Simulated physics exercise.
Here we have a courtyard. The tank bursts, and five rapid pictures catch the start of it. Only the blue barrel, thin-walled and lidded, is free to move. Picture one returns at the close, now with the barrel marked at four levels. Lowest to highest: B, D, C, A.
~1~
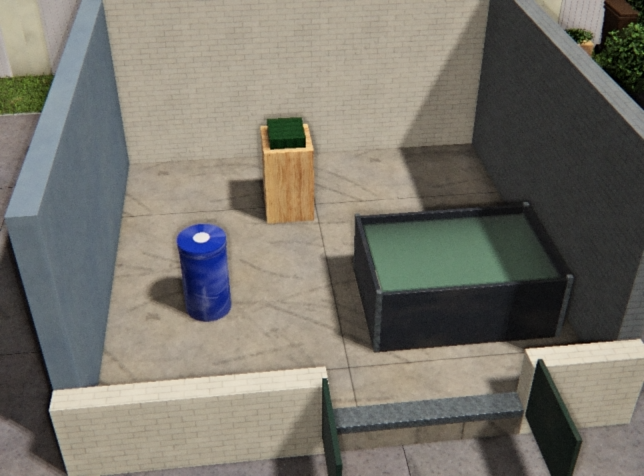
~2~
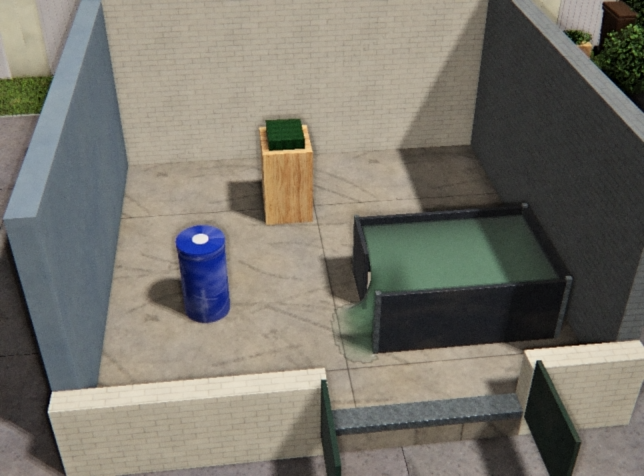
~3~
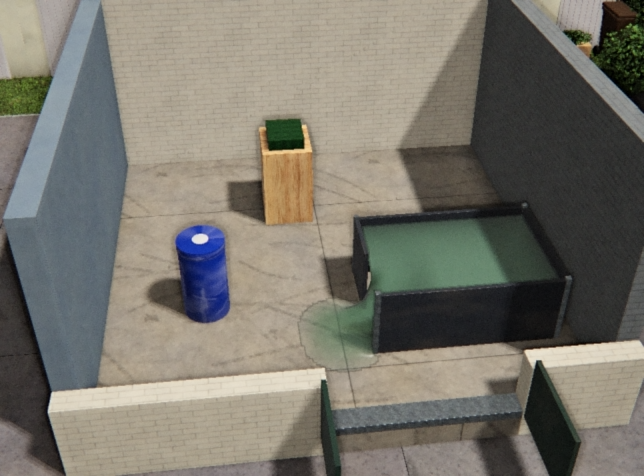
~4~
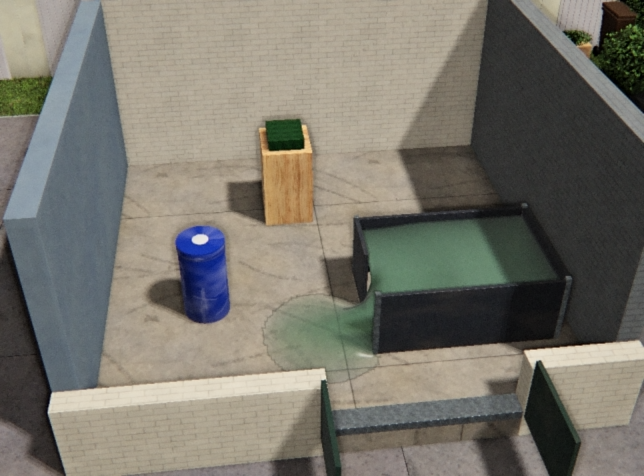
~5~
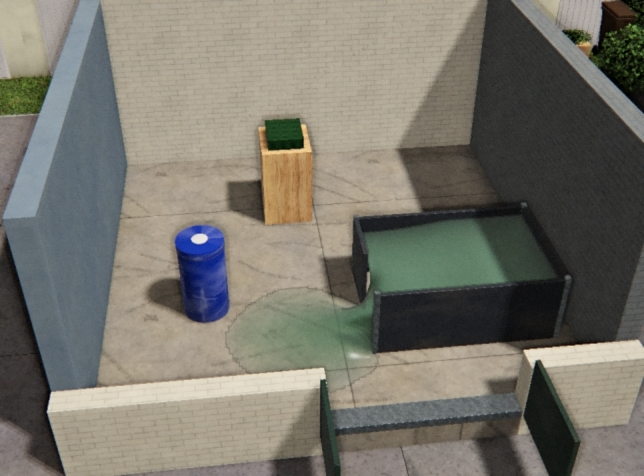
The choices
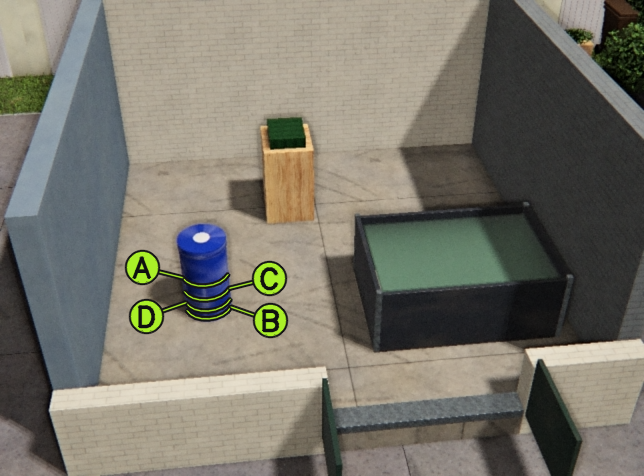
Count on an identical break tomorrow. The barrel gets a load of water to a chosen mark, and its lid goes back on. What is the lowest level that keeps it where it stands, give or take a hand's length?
Choose C.
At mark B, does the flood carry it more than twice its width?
Yes, it does.
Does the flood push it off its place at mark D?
Yes, that goes wrong.
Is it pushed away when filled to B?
Yes, that goes wrong.
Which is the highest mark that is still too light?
That would be D.
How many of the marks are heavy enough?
Two of them.
In lime, A at (205, 286); B at (209, 318); C at (207, 300); D at (208, 311); from the bottom up B, D, C, A.
With A, it does not move.
With B, it is pushed about 7 times its own width away.
With C, it does not move.
With D, it is pushed about twice its own width away.
